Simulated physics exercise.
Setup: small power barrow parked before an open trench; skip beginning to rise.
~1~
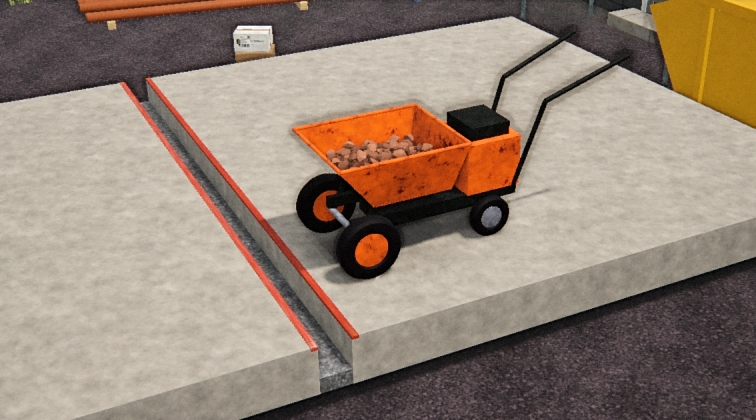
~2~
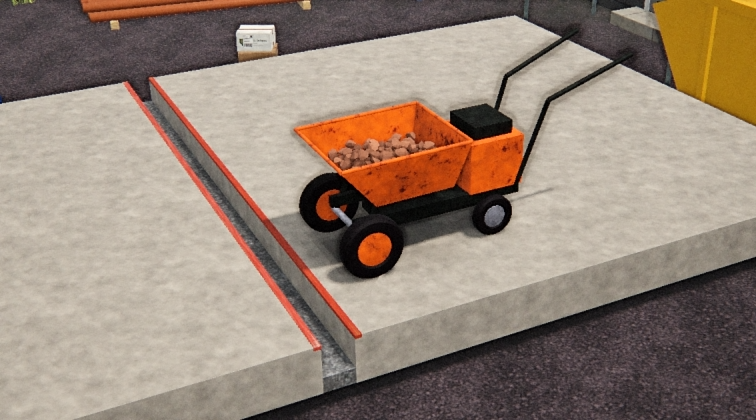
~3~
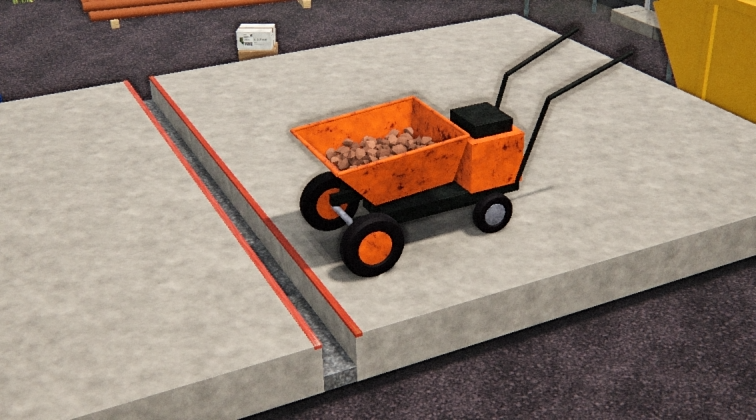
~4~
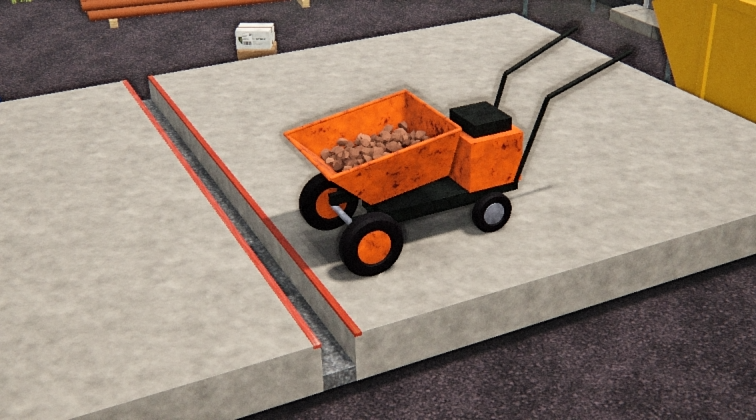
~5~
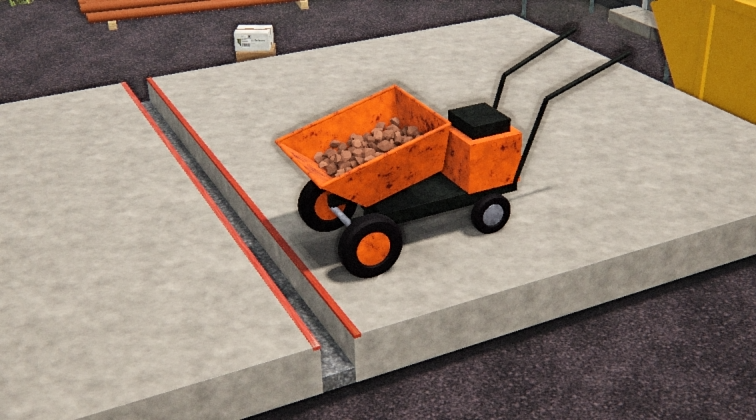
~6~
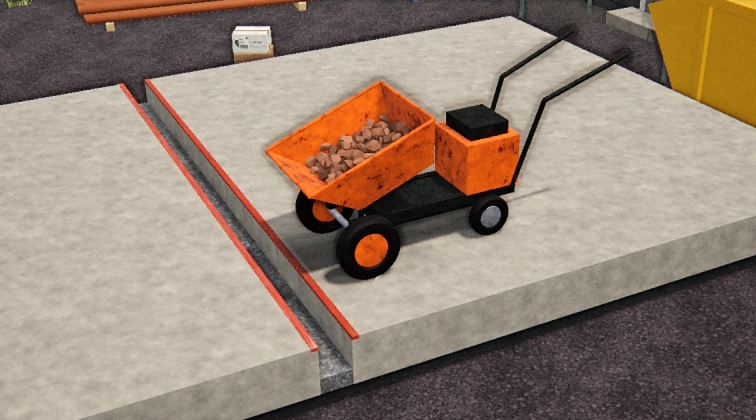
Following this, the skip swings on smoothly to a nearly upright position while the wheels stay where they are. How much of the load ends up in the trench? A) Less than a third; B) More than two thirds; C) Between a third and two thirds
Less than a third (A).
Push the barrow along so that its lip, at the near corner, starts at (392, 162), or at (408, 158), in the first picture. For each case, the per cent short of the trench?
Position 1 near 10 %, position 2 near 30 %.
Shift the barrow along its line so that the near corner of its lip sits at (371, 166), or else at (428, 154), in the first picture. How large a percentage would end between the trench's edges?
Position 1 near 80 %, position 2 near 20 %.
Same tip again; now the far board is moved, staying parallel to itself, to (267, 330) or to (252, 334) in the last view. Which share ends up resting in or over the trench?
Result, try 1: 70 in a hundred; try 2: 100 in a hundred.
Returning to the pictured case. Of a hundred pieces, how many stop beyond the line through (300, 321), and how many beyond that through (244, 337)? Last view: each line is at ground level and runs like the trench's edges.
I'd say some 80 in a hundred, and after that 20 in a hundred.
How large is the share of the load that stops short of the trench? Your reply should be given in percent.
Around 0 %.
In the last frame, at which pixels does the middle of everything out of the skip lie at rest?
Close to (228, 282) in the last picture.
Just after the last frame, skip tipped steeply; every one in the skip.
A moment on, skip tipped right over; roughly two thirds in the skip; roughly a third beyond it; just a few falling.
Further on, skip tipped right over; roughly a quarter in the skip; the larger part beyond it.
When it is over, skip tipped right over; roughly a quarter in the skip; not one in or heaped over the trench; the larger part beyond it.
